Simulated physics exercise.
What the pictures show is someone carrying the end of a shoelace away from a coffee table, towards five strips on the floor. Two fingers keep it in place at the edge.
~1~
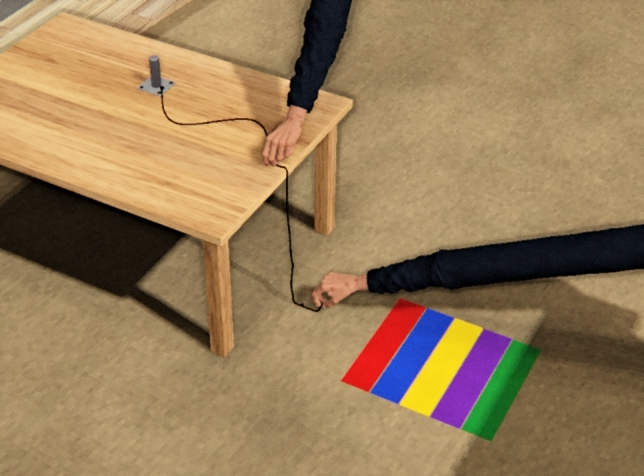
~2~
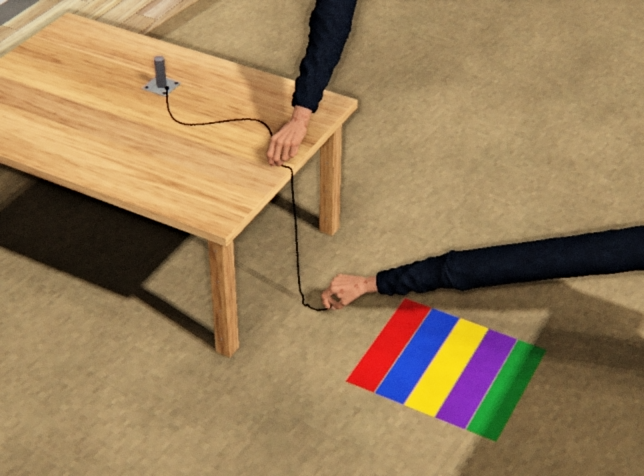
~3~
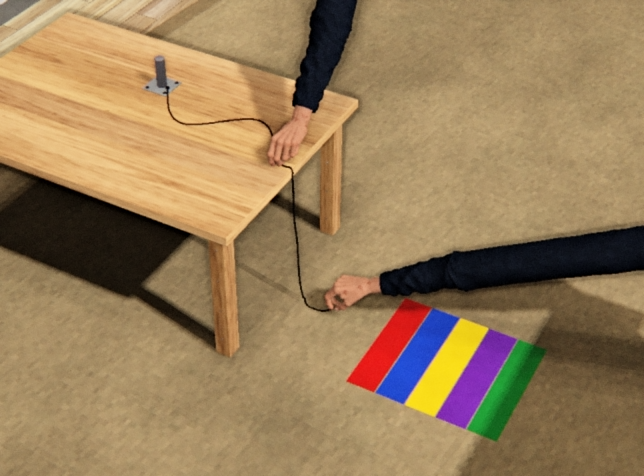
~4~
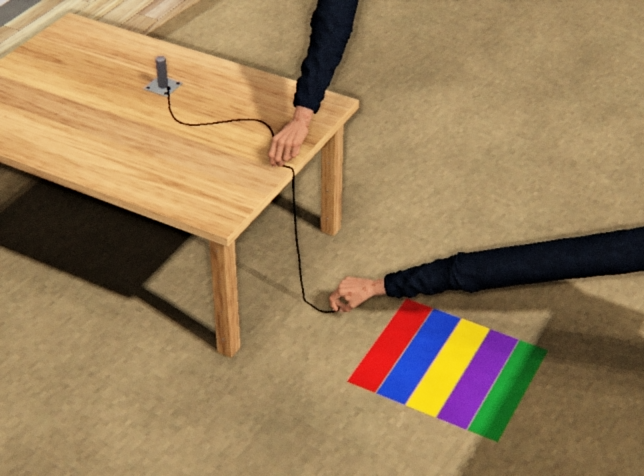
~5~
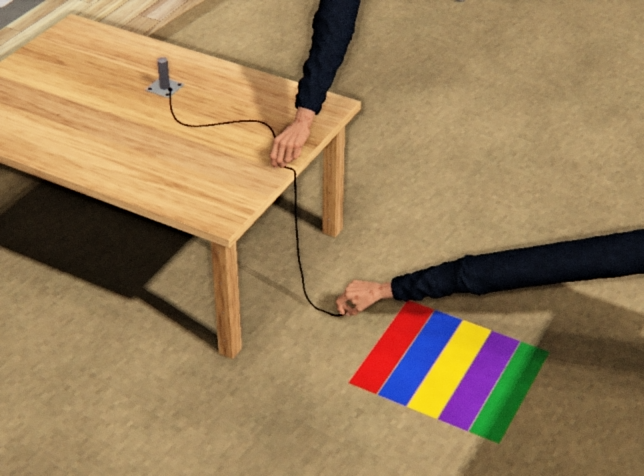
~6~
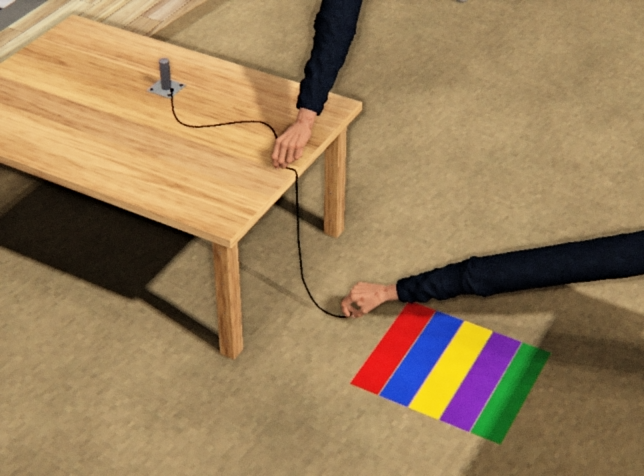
At a wooden coffee table, one hand pins a dark shoelace near the edge while another, below, holds its end and draws it slightly rightward beside red, blue, yellow, purple and green strips on the floor.
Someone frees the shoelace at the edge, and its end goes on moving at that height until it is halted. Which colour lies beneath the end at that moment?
Purple.
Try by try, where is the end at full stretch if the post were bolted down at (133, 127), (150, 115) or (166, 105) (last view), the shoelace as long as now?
(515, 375), (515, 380) and (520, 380).
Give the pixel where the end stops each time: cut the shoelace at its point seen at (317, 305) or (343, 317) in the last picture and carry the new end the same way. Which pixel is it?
About (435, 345), then (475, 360).
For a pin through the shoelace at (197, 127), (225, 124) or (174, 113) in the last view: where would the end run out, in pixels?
First try (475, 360), second try (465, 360), third try (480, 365).
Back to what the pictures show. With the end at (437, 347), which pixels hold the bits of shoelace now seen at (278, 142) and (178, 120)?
First point (304, 163), second point (208, 112).
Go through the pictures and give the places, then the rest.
The first picture shows end (322, 305); red (365, 371); blue (395, 382); yellow (424, 394); purple (455, 406); green (486, 418).
The second picture shows end (331, 306); shoelace through (168, 105) (214, 123) (271, 133) (292, 173) (296, 232) (299, 285).
The third picture shows end (334, 307).
The fourth picture shows end (339, 309); shoelace through (169, 105) (215, 123) (272, 133) (293, 173) (296, 231) (302, 285).
The fifth picture shows end (346, 313).
The sixth picture shows end (351, 315); shoelace through (173, 107) (218, 125) (275, 135) (296, 175) (298, 233) (307, 289).
Soon after, end near (437, 347); over blue.
After that, end near (472, 361); over purple.
At the stop, end near (494, 369); over purple. The end stops over the purple strip.
